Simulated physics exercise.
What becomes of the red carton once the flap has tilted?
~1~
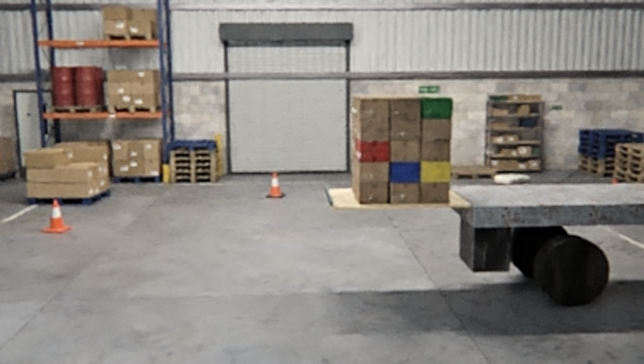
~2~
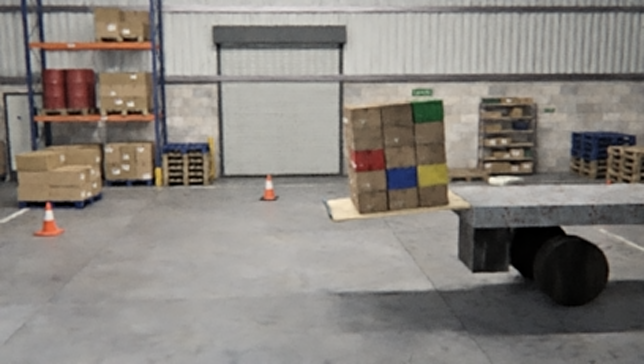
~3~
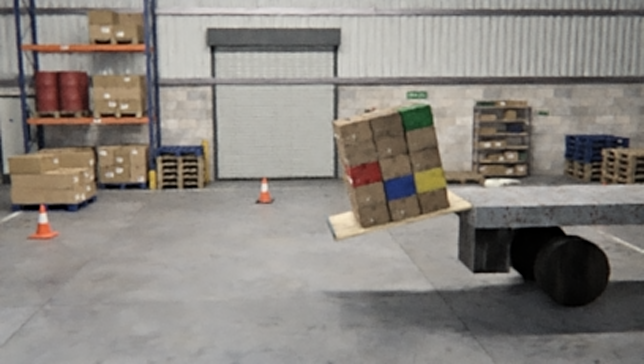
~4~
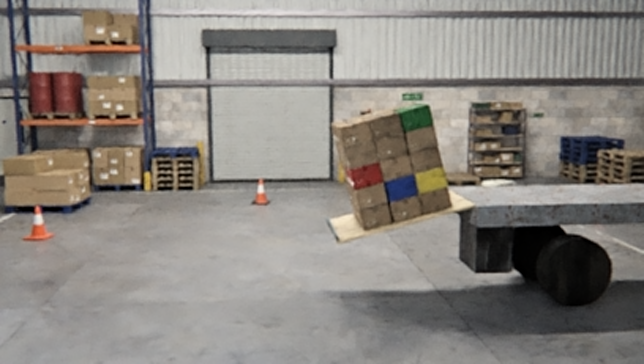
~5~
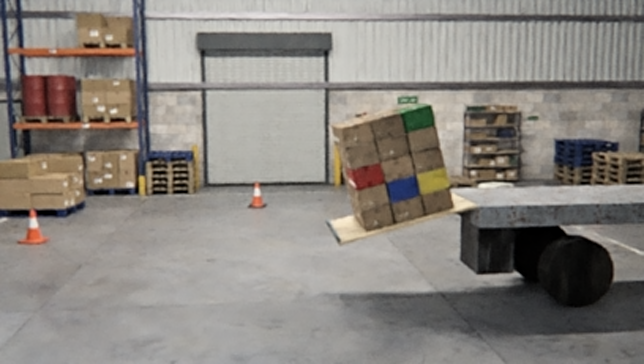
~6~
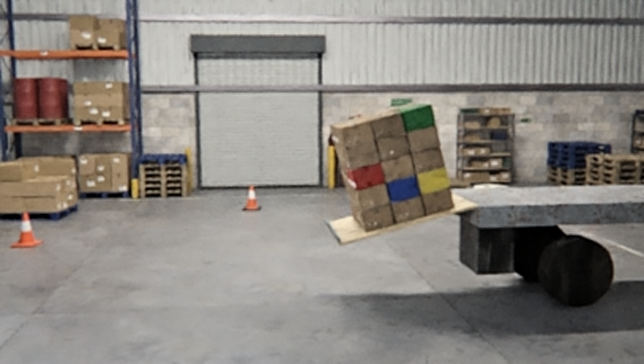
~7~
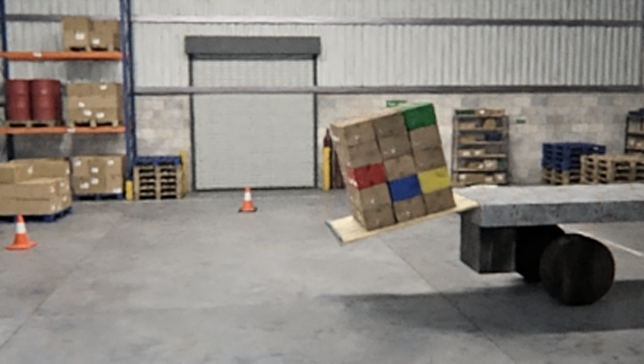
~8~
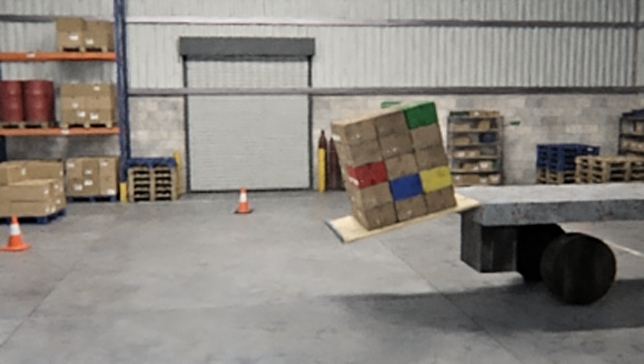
The red carton stays aboard the sloping flap, still in its place in the leaning stack.
